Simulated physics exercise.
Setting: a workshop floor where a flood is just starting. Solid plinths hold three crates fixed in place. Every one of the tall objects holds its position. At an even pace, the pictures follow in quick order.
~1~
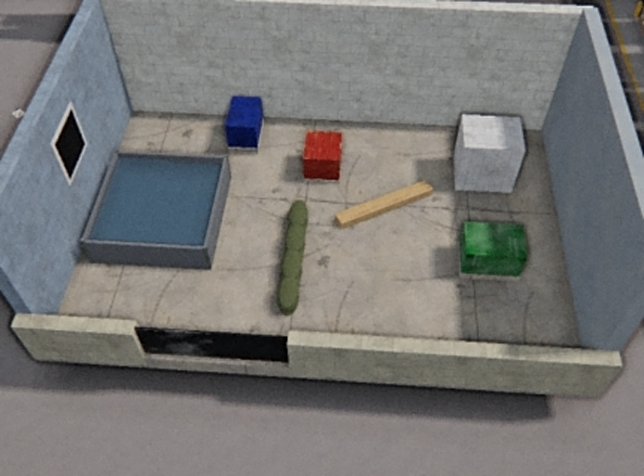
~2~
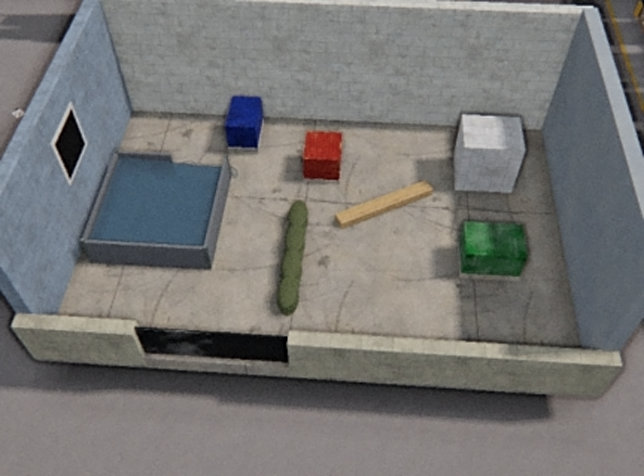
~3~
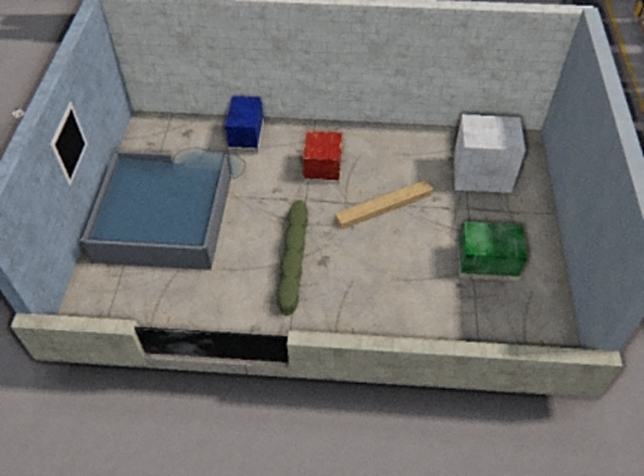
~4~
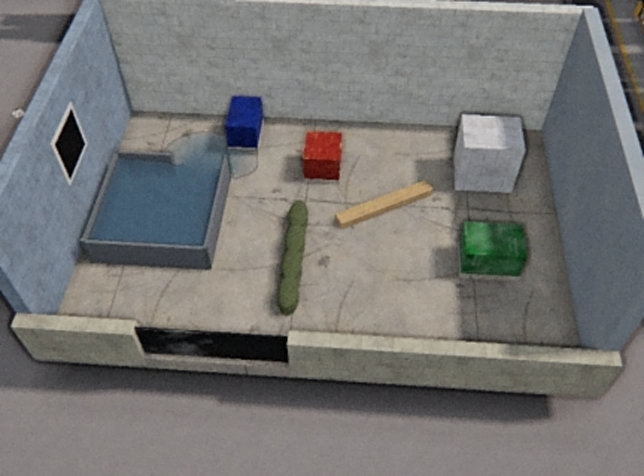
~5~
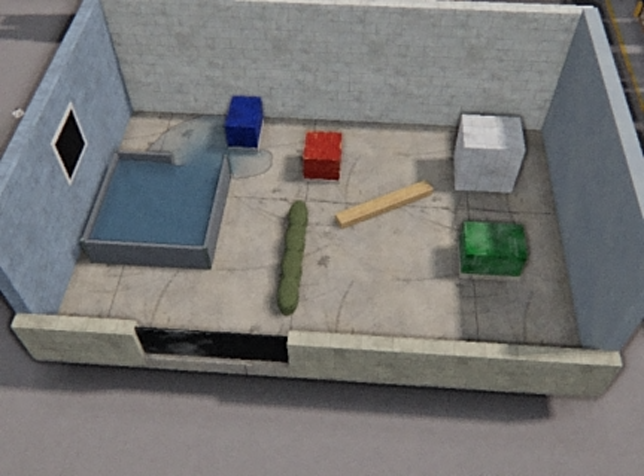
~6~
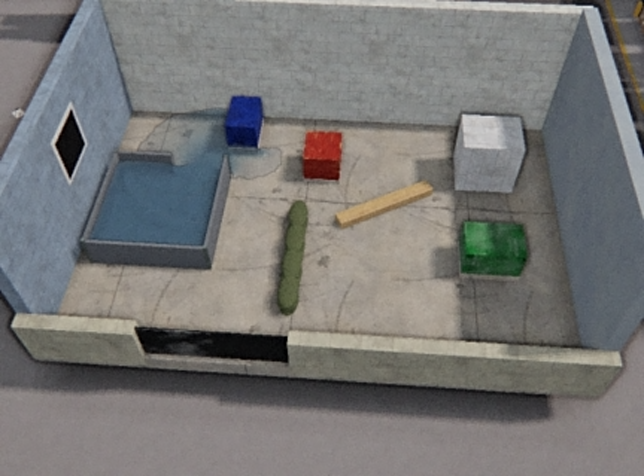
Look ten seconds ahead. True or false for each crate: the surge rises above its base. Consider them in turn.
Green crate: False; blue crate: True; red crate: True.
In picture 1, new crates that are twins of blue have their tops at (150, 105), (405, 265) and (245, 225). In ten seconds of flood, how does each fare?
Going through them in order, the first is overtopped, the second is not reached and the third is not reached.
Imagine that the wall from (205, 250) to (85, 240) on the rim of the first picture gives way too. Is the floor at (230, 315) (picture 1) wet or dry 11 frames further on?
Check at the point: Soaked.
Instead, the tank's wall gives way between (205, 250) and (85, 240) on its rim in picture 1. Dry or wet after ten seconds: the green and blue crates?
My reading: Green stays untouched, blue stays untouched.
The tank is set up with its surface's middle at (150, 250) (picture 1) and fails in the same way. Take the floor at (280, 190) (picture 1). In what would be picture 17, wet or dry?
At that spot: Inundated.
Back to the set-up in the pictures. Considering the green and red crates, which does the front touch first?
The red crate it is.
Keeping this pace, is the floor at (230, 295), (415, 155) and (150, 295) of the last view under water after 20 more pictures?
Status per point, in sequence: Unwetted, then waterlogged, then unwetted.
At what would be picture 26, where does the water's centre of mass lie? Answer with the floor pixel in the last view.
My pick is pixel (195, 181).
A moment on, water covers 10 % of the floor; the green crate not reached, the blue crate water round its plinth, the red crate water round its plinth.
Next, water covers 20 % of the floor; the green crate not reached, the blue crate water round its plinth, the red crate water round its plinth.
Then, water covers 35 % of the floor; the green crate not reached, the blue crate water round its plinth, the red crate water round its plinth.
Later, water covers 55 % of the floor; the green crate water round its plinth, the blue crate water round its plinth, the red crate water round its plinth.
In the end, water covers 90 % of the floor; the green crate stayed above the water, the blue crate was topped, the red crate was topped.
